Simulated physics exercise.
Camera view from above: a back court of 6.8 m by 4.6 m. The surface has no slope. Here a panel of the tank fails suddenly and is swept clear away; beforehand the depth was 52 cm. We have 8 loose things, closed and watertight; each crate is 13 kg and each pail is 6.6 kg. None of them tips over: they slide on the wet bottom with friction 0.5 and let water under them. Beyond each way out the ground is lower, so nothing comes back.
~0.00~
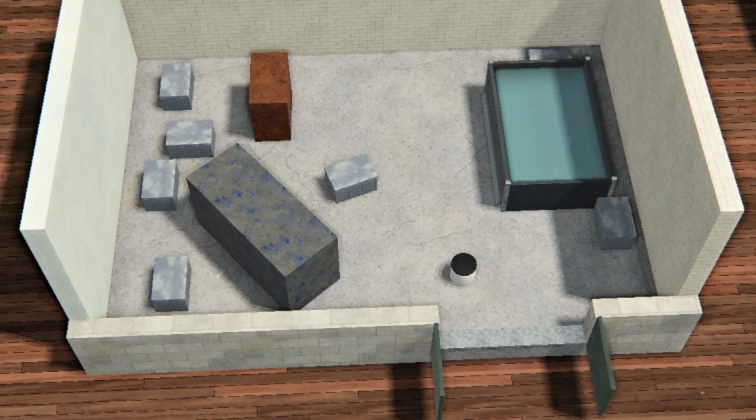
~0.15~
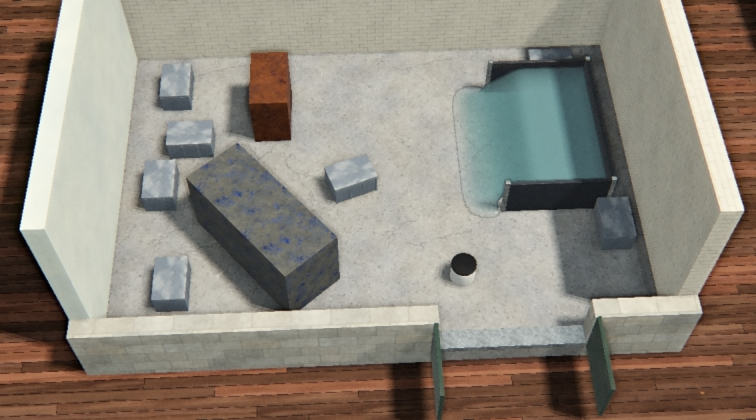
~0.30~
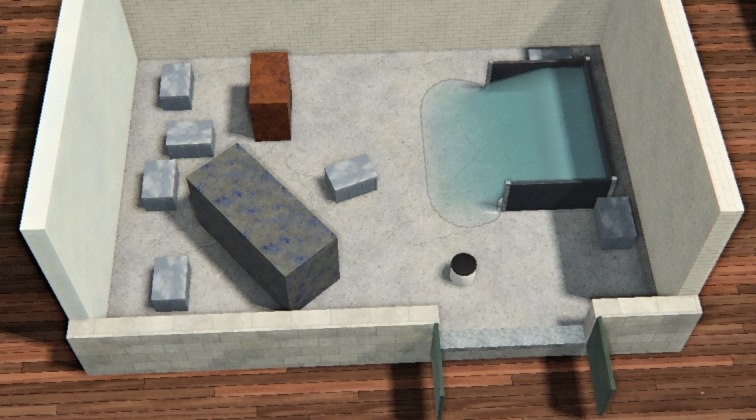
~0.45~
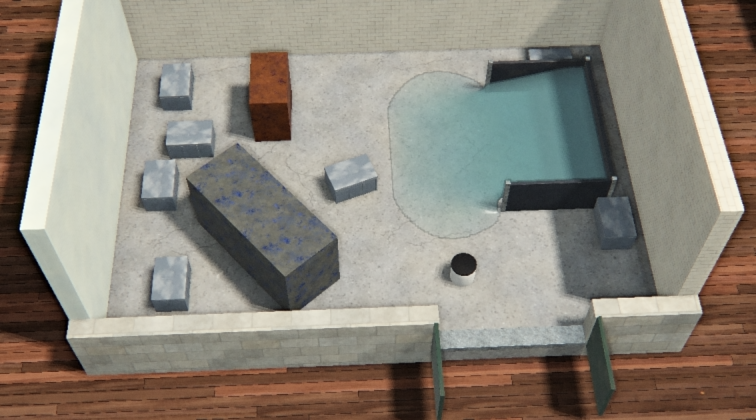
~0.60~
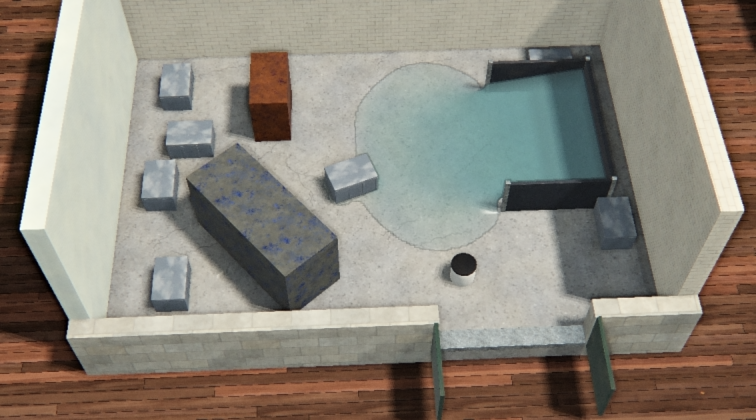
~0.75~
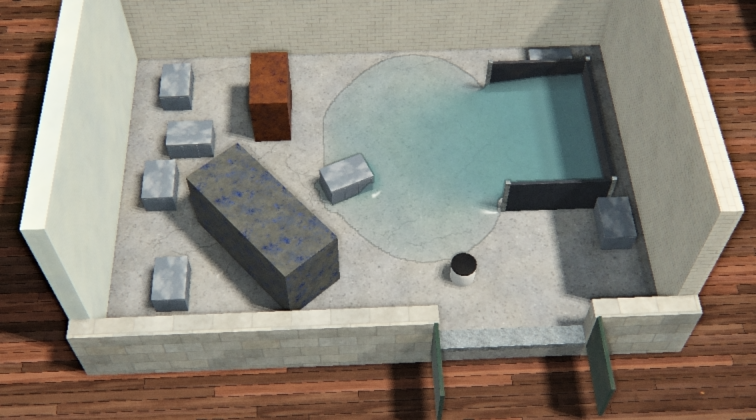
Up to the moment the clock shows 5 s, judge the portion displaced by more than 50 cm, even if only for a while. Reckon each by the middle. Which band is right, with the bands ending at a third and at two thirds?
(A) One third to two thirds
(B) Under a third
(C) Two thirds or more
A, one third to two thirds.
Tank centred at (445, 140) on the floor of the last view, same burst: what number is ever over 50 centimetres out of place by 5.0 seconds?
In that case the number is 3.
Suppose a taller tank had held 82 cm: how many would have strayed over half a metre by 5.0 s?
Then 5 of them.
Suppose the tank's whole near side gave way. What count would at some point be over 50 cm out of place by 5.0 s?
That gives 2 of them.
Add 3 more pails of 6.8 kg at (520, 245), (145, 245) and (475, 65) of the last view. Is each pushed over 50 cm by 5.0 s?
Outcome: Stays within first, stays within next, stays within last.
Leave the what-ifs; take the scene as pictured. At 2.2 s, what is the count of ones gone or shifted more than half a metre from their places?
By my reckoning, 1.
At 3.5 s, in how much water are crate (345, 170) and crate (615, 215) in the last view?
About 11 and 0 cm.
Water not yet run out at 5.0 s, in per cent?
Roughly 100 percent.
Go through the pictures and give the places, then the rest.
A crate at (351, 172) rests on the ground; a crate at (617, 217), on the bottom; 2.5 m2 under water; 0 of 8 have shifted, in the first picture.
A crate at (351, 172), on the bottom; a crate at (617, 217), on the bottom; water covers 3.5 m2; 0 of 8 have shifted, in the second picture.
A crate at (351, 172), on the bottom; a crate at (617, 217) rests on the ground; water covers 4.6 m2; 0 of 8 have shifted, in the third picture.
A crate at (351, 172) rests on the ground; a crate at (617, 217), on the bottom; water covers 5.9 m2; 0 of 8 have shifted, in the fourth picture.
A crate at (351, 172), on the bottom; a crate at (617, 217) rests on the ground; 7.4 m2 under water; 0 of 8 have shifted, in the fifth picture.
A crate at (346, 172), on the bottom, 6 cm from its start; a crate at (617, 217), on the bottom; 8.9 m2 under water; 1 of 8 have shifted, in the sixth picture.
After 1.1 s 1 of 8 are over 50 cm from their spots; 0 afloat.
After 2.2 s 1 of 8 are over 50 cm from their spots; 1 afloat.
After 3.5 s 3 of 8 are over 50 cm from their spots; 3 afloat.
After 5.0 s 2 of 8 are over 50 cm from their spots, and 3 have been at some point; 4 afloat.
